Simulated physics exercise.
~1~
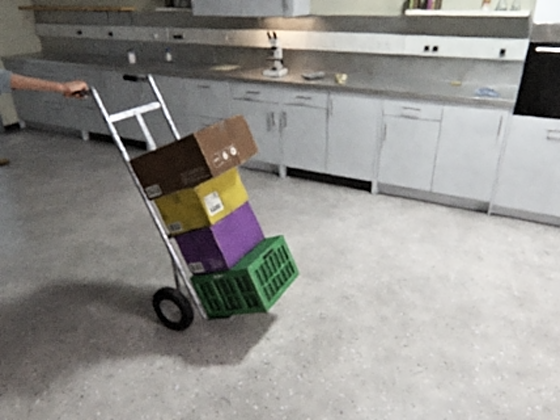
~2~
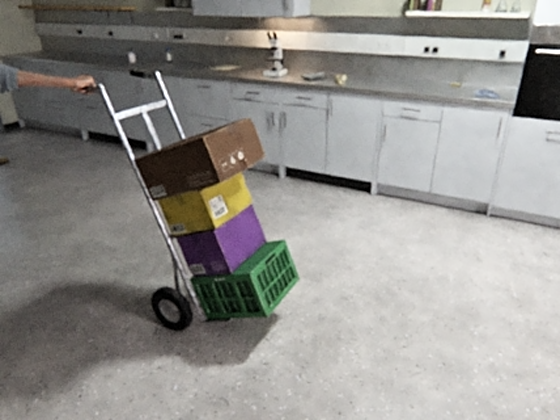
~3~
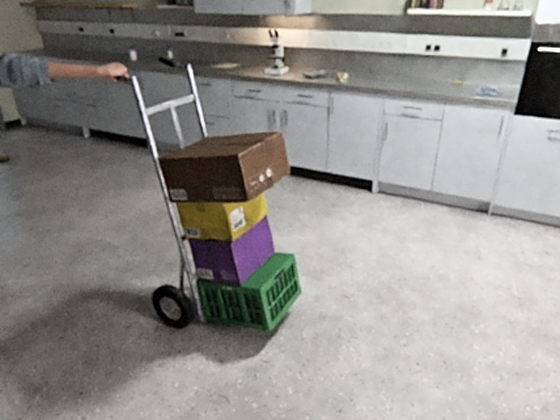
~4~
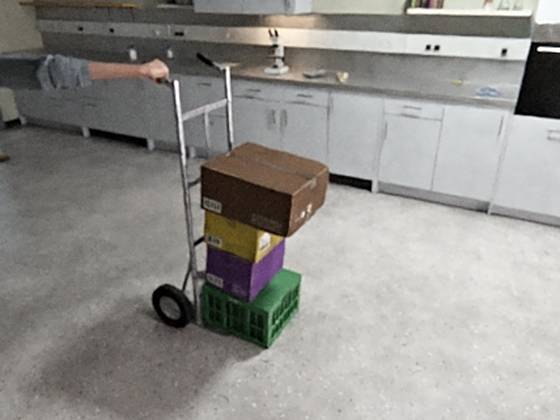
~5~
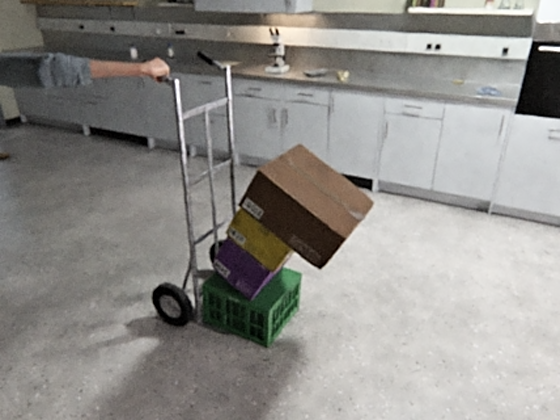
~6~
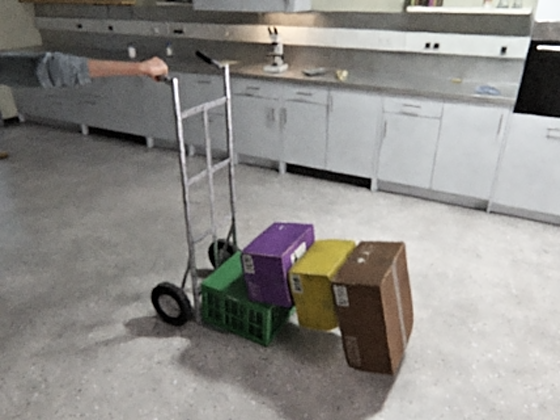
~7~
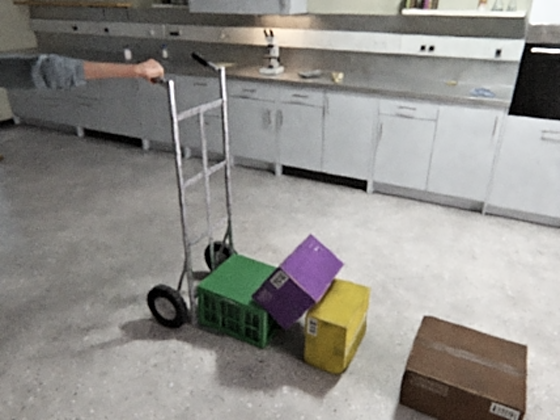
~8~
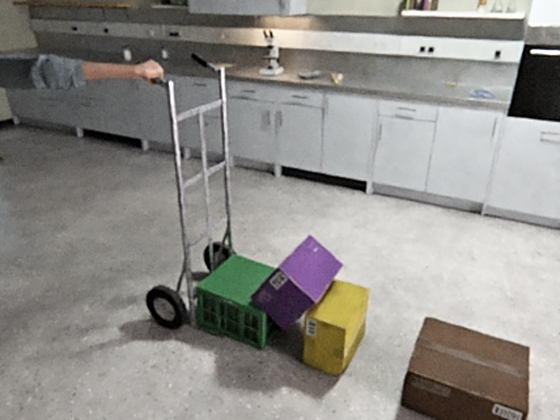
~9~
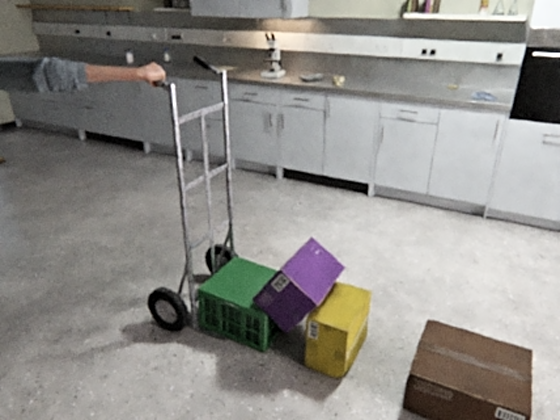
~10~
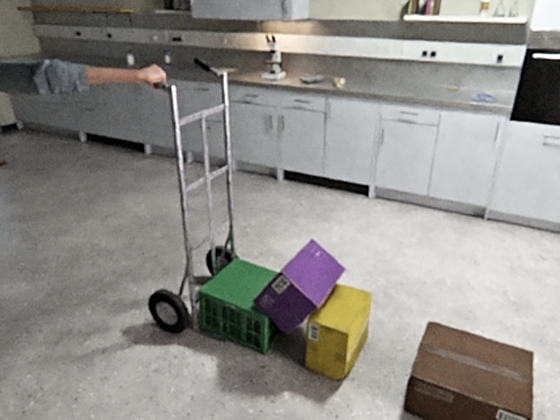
The video shows a hand tipping a loaded hand truck upright in a room lined with cabinets, sending the stacked boxes toppling right. The brown box lands farthest away, the yellow one rests on the floor with the purple one leaning beside it, and the green crate stays at the truck's base.
